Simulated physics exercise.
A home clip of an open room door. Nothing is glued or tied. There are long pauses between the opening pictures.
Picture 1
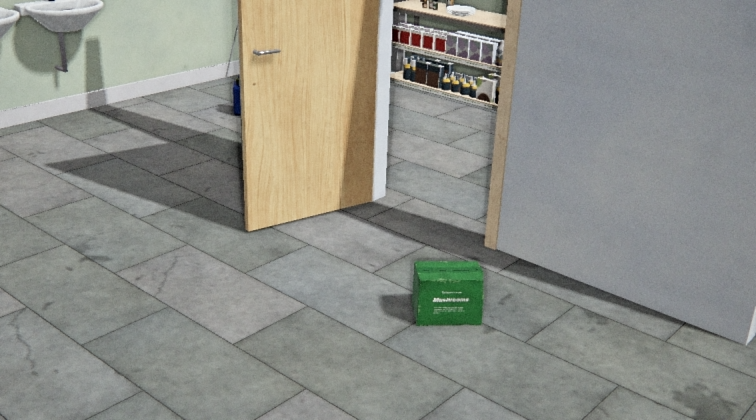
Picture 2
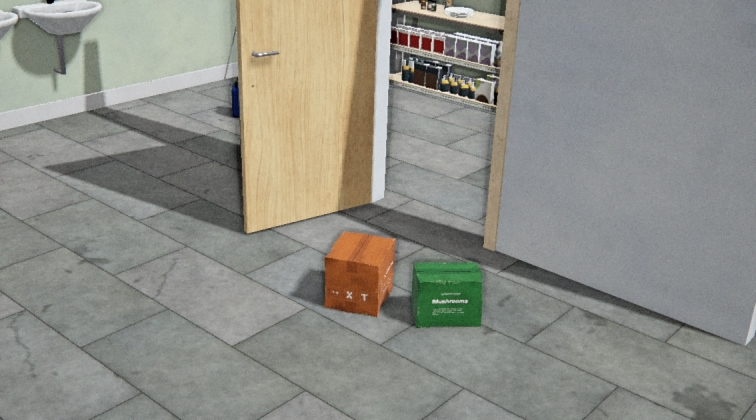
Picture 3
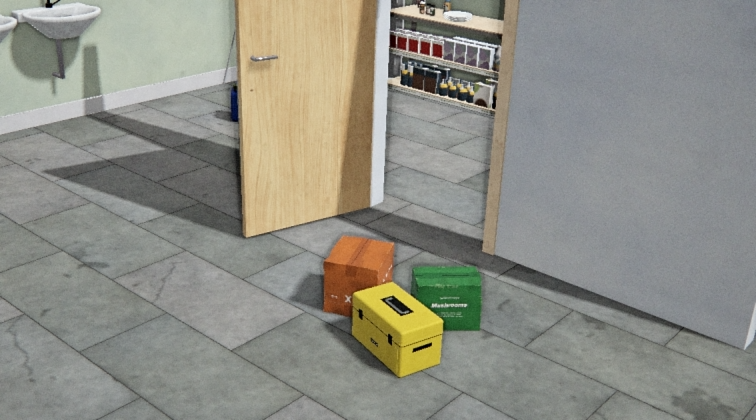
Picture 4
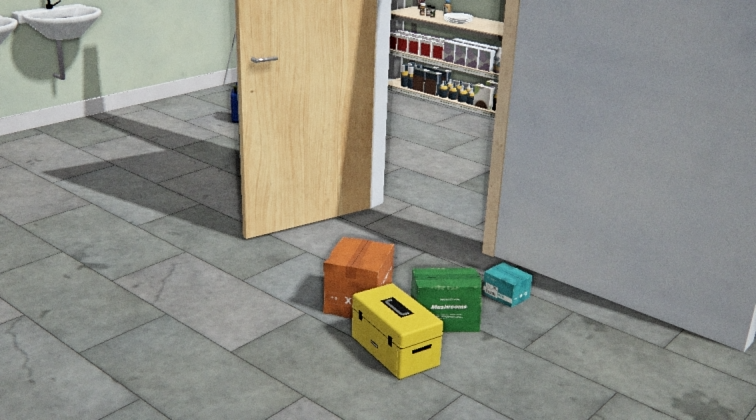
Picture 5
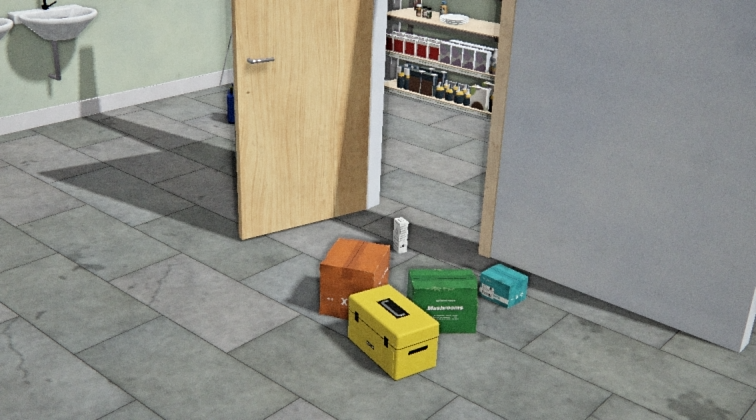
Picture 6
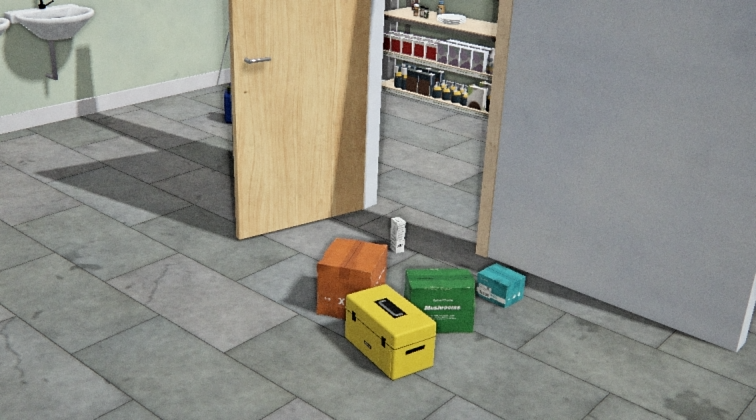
A pale wooden door stands wide open and still in a room with grey stone tiles, seen from above, with stocked shelves through the doorway, a white basin at left and a grey wall at right. On the floor before it, a green box is joined in turn by an orange box, a yellow toolbox in front, a turquoise parcel at right and a white carton behind. Nobody is seen placing them, and the view shifts very slightly.
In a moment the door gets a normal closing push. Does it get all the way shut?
It closes.
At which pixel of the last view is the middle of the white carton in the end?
At about (472, 224).
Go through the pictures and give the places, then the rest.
In the first frame, door wide open and still.
In the second frame, door wide open and still; green box (447, 294).
In the third frame, door wide open and still; orange box (359, 277).
In the fourth frame, door wide open and still; yellow toolbox (396, 330); green box (446, 300).
In the fifth frame, door wide open and still; turquoise parcel (503, 286); orange box (355, 280).
In the sixth frame, door wide open and still; white carton (398, 235); yellow toolbox (389, 330).
Then, 0.90 s on from there, door 60° open.
Then, 1.40 s on from there, door 18° open; white carton shifted well along near (421, 231).
Then, 1.70 s on from there, door 0° open; white carton turned 7° from how it was put near (457, 220).
In the end, door 0° open; toppled on the floor, white carton; the other 4 unmoved. At the end, from the last picture's camera, white carton near (472, 224).
